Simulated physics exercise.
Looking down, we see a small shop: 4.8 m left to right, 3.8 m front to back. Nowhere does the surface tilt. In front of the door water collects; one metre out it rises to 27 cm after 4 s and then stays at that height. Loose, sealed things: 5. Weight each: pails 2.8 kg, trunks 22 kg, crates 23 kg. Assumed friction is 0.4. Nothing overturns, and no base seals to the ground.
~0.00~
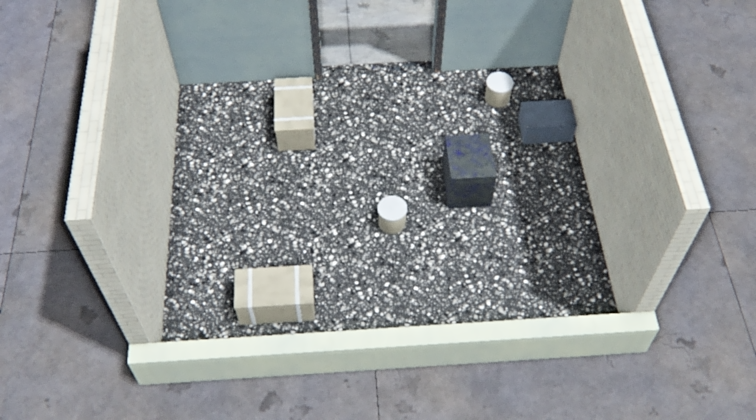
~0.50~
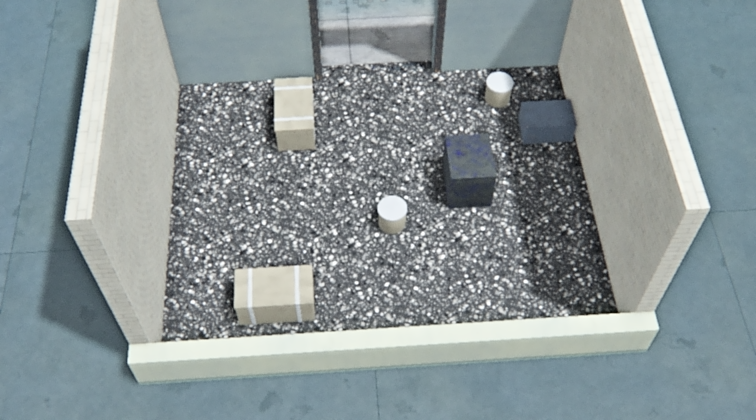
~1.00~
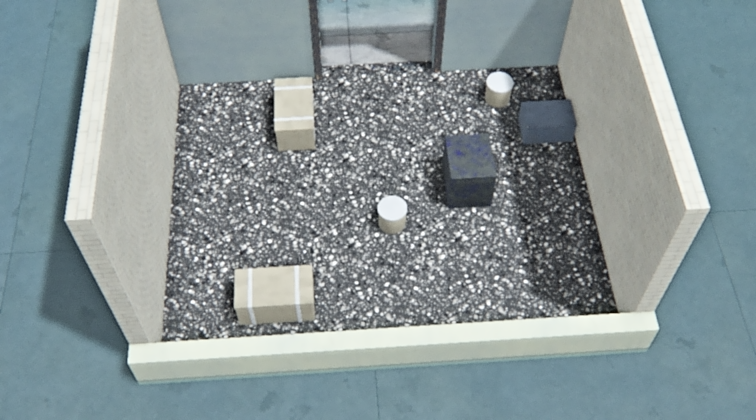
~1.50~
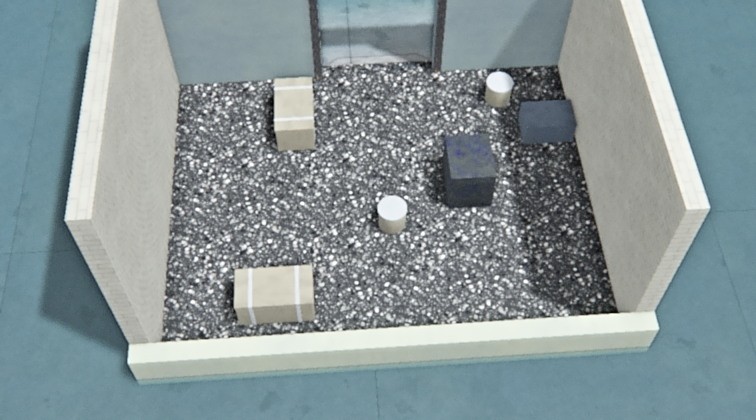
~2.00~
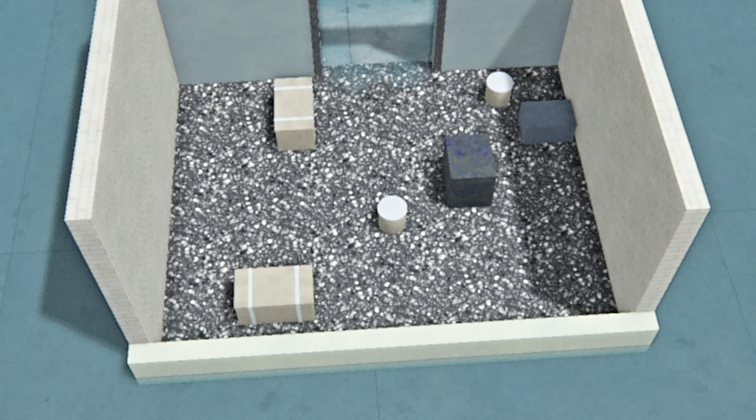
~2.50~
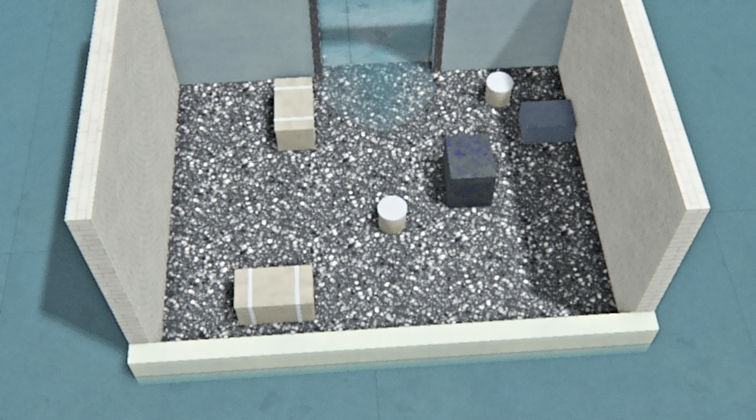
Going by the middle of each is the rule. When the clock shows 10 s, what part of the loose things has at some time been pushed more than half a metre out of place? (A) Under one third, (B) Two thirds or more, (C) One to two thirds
The answer is C.
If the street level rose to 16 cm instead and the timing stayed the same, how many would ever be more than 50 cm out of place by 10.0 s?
Then the count would be 1.
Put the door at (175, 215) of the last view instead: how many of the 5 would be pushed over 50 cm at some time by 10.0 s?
Then it comes to 4 of them.
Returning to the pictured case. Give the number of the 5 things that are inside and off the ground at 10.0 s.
That would be 4 of them.
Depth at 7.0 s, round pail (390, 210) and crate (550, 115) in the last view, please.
Some 12 cm at the first, some 5 cm at the second.
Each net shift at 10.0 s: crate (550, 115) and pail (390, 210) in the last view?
They've ended up 20 cm and 80 cm away, in that order.
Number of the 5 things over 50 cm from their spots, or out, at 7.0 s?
The number by then is 2.
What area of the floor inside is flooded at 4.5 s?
Near 8.5 m2 in all.
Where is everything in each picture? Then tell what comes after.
A pail at (392, 208), on the bottom; a trunk at (294, 103) rests on the ground; 0.0 m2 under water; 0 of 5 have shifted, in the first picture.
A pail at (392, 208) rests on the ground; a trunk at (294, 103), on the bottom; 0.0 m2 under water; 0 of 5 have shifted, in the second picture.
A pail at (392, 208), on the bottom; a trunk at (294, 103), on the bottom; 0.0 m2 under water; 0 of 5 have shifted, in the third picture.
A pail at (392, 208) rests on the ground; a trunk at (294, 103), on the bottom; water covers 0.0 m2; 0 of 5 have shifted, in the fourth picture.
A pail at (392, 208) rests on the ground; a trunk at (294, 103), on the bottom; water covers 0.2 m2; 0 of 5 have shifted, in the fifth picture.
A pail at (392, 208), on the bottom; a trunk at (294, 103) rests on the ground; 0.9 m2 under water; 0 of 5 have shifted, in the sixth picture.
After 3.5 s 0 of 5 are over 50 cm from their spots; 0 afloat.
After 4.5 s 1 of 5 are over 50 cm from their spots; 0 afloat.
After 7.0 s 2 of 5 are over 50 cm from their spots; 2 afloat.
After 10.0 s 2 of 5 are over 50 cm from their spots, and 2 have been at some point; 4 afloat.
